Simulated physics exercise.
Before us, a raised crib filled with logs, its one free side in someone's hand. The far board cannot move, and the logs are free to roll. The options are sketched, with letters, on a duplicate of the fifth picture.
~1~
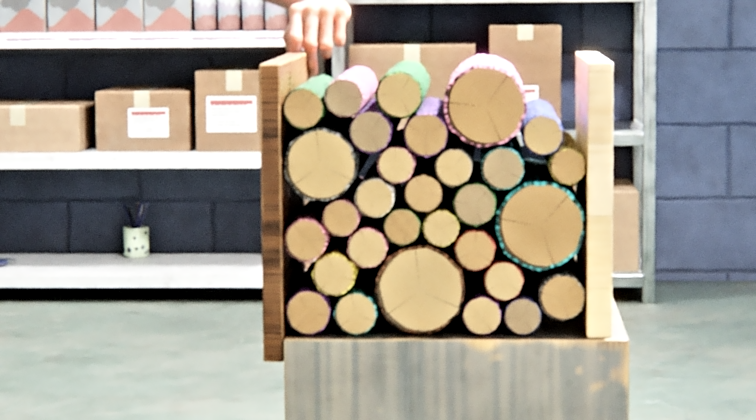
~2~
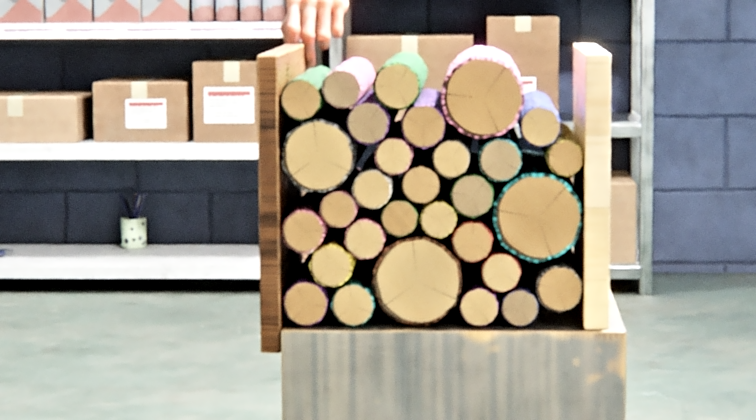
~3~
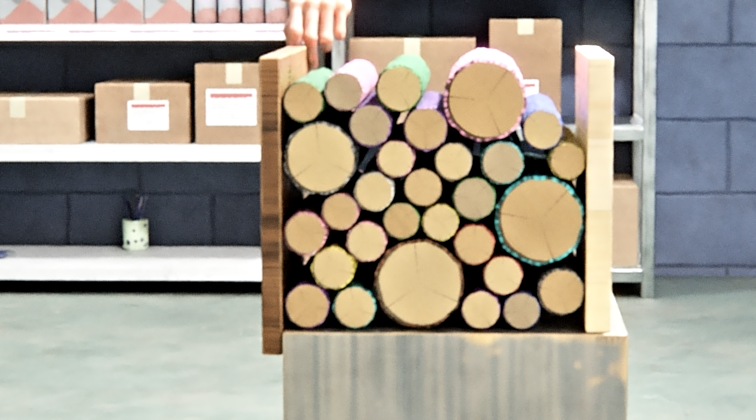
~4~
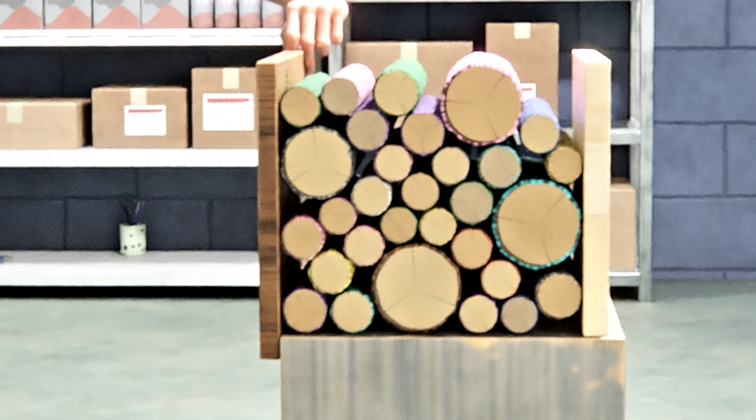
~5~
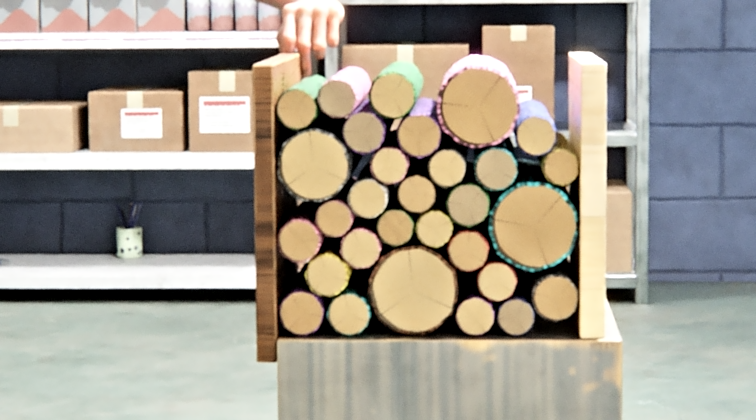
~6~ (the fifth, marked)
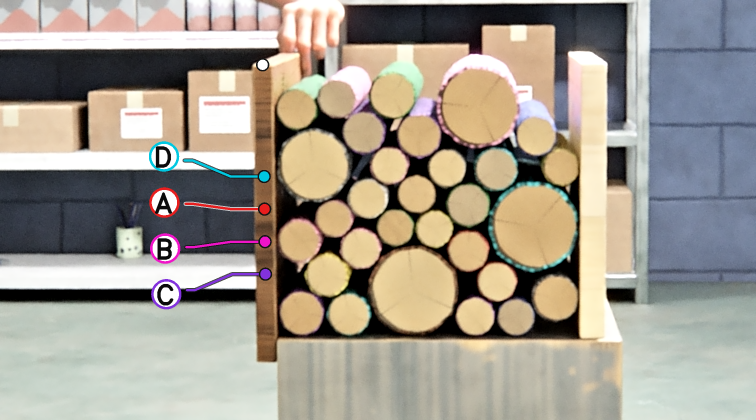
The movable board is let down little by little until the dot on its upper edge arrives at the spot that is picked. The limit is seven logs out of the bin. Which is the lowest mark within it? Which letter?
No lower than C.
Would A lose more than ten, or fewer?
At A, fewer than ten.
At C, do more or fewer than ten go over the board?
Fewer than ten.
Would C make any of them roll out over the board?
Yes.
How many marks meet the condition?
Four of the four.
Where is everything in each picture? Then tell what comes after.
In the first picture, a log (485, 106); side board (289, 195); a log (308, 312).
In the second picture, a log (305, 303); a log (331, 266).
In the third picture, a log (339, 212); a log (423, 188).
In the fourth picture, a log (367, 130); a log (482, 104).
In the fifth picture, side board (282, 196); a log (301, 313); a log (327, 276).
On the marked copy, A at (265, 209); B at (265, 242); C at (266, 274); D at (264, 176); the white dot at (263, 65).
Taking C. A third of the way, top of the board (275, 154).
Two thirds of the way, top of the board (276, 256).
When it is over, top of the board (276, 273), five out over the board.
As for the rest, A one out over the board; B three out over the board; D one out over the board.
